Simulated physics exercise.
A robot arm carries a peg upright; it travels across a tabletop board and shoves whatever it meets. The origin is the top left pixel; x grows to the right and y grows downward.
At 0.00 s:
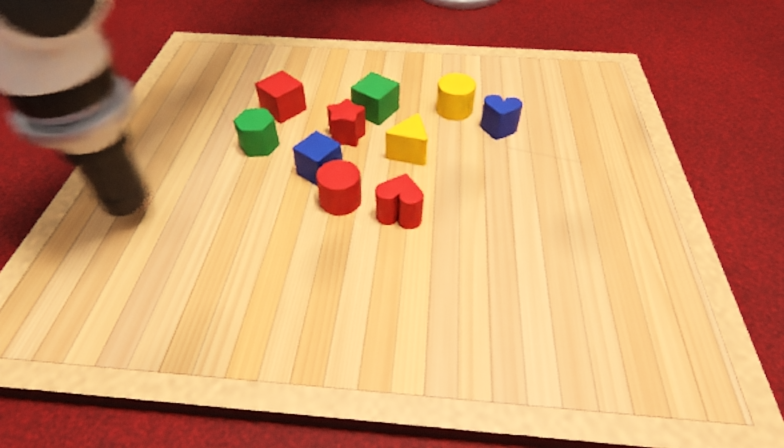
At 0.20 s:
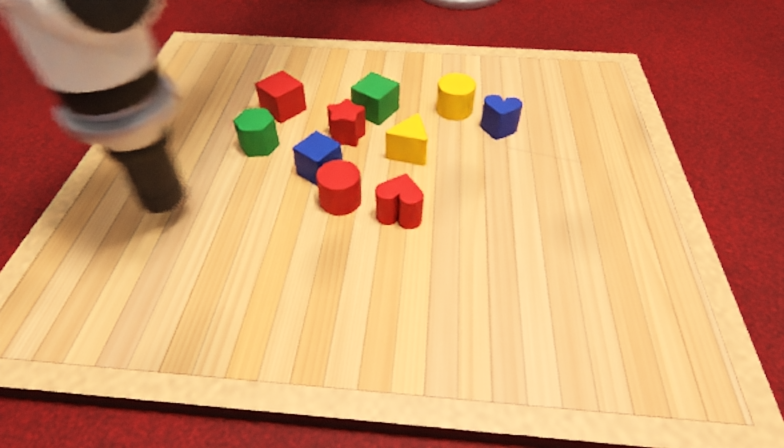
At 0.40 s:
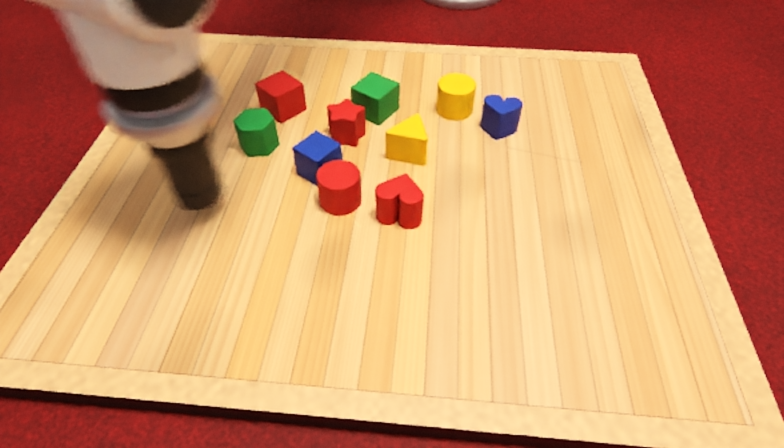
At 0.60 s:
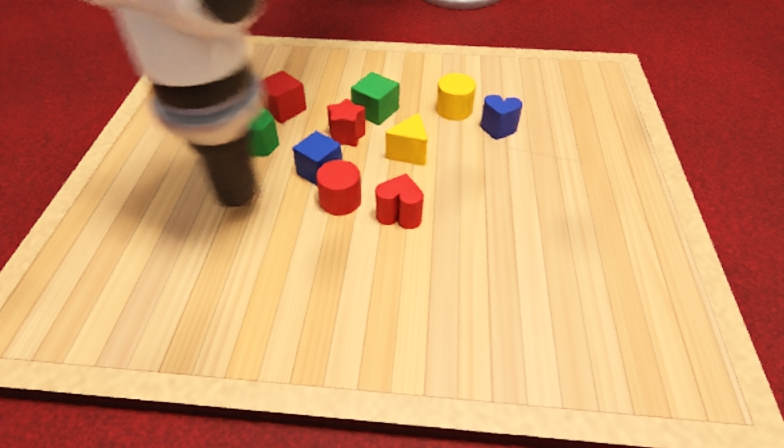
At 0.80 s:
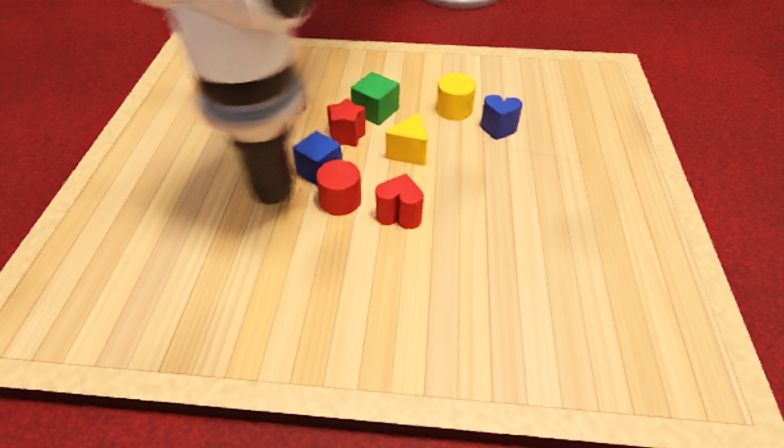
A robotic arm glides right across a wooden board, leaving the scattered colored blocks unmoved.
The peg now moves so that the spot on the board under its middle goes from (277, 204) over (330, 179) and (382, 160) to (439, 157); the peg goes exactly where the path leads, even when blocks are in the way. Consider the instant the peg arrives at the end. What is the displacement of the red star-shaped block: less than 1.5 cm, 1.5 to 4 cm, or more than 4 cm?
It will fall in the middle band, 1.5 to 4 cm.
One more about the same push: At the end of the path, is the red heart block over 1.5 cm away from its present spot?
It seems not.
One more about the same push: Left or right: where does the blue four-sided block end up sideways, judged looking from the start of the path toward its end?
The blue four-sided block goes left.
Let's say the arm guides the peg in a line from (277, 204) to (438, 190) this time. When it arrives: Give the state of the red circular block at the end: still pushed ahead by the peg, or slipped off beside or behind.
At the end of the path, the peg is still pushing the red circular block ahead of it.
What follows on the original path. One third of the way, peg at (329, 164); blue four-sided block at (341, 127), turned 35° anticlockwise; red circular block at (360, 171); red star-shaped block at (347, 106).
Two thirds of the way, peg at (383, 145); blue four-sided block at (358, 113), turned 55° anticlockwise; red circular block at (367, 169); red star-shaped block at (351, 94), turned 20° anticlockwise; yellow triangle at (427, 125).
At the end, peg at (440, 142); blue four-sided block at (358, 113), turned 55° anticlockwise; red circular block at (367, 169); red star-shaped block at (351, 94), turned 20° anticlockwise; red heart block unmoved; yellow triangle at (478, 115), turned 25° anticlockwise; yellow circular block unmoved.
